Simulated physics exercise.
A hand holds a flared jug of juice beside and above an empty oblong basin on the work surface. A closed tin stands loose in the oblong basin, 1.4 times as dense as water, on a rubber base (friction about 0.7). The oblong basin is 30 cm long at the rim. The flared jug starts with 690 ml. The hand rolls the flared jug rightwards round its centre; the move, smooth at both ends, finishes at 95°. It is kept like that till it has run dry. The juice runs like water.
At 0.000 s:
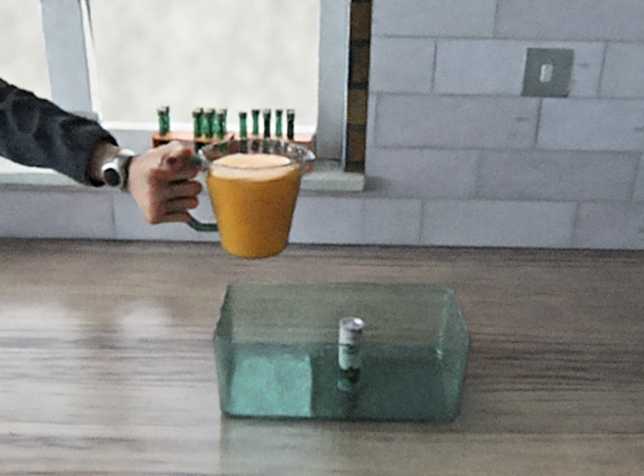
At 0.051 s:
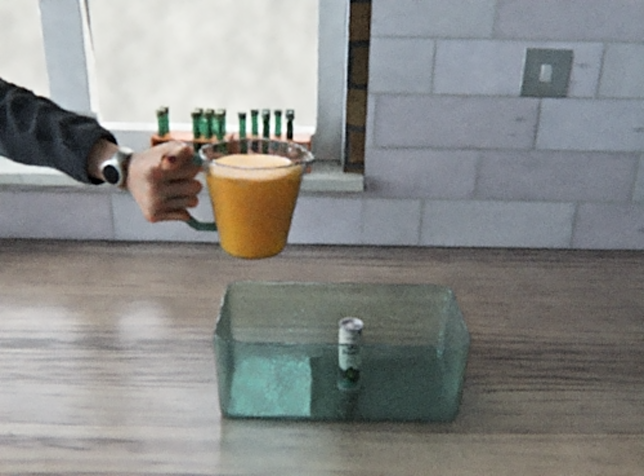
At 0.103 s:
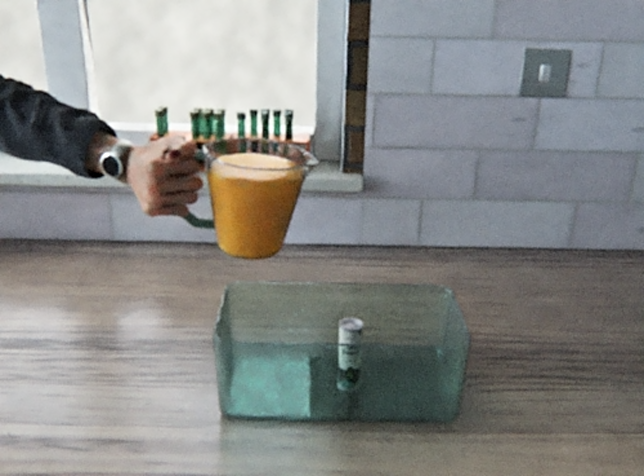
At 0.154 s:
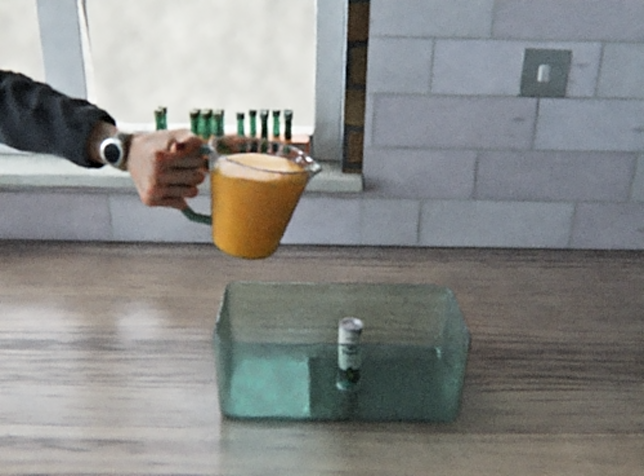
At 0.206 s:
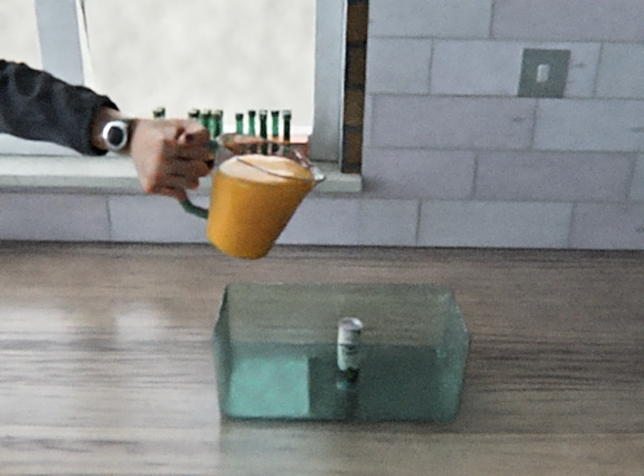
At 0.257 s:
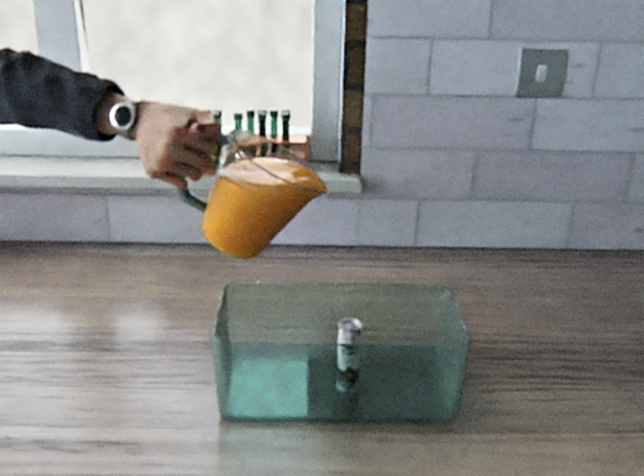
A hand gradually tilts a flared jug of orange juice rightwards above an oblong basin.
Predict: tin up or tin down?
The tin keeps standing.
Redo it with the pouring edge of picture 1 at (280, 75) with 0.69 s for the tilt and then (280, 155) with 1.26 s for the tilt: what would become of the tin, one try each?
First it keeps standing; then it goes over.
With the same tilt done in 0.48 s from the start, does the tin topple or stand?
Then it remains upright.
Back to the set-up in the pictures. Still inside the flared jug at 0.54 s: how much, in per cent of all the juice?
About 56 per cent.
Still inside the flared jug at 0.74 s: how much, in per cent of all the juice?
Near 14 in a hundred.
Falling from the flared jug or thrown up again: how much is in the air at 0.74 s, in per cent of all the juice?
About 18 per cent.
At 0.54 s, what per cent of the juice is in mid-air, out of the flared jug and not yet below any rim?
About 28 per cent.
By 0.54 s the tilt is 84° and 55 per cent is still to pour; the tin stands where it began.
By 0.74 s the tilt is 95° and 15 per cent is still to pour; the tin stands where it began.
By 0.96 s the tilt is 95° and 2 per cent is still to pour; the tin stands where it began.
By 1.19 s the tilt is 95° and 0 per cent is still to pour; the tin stands where it began.
At rest the tin stands where it began.
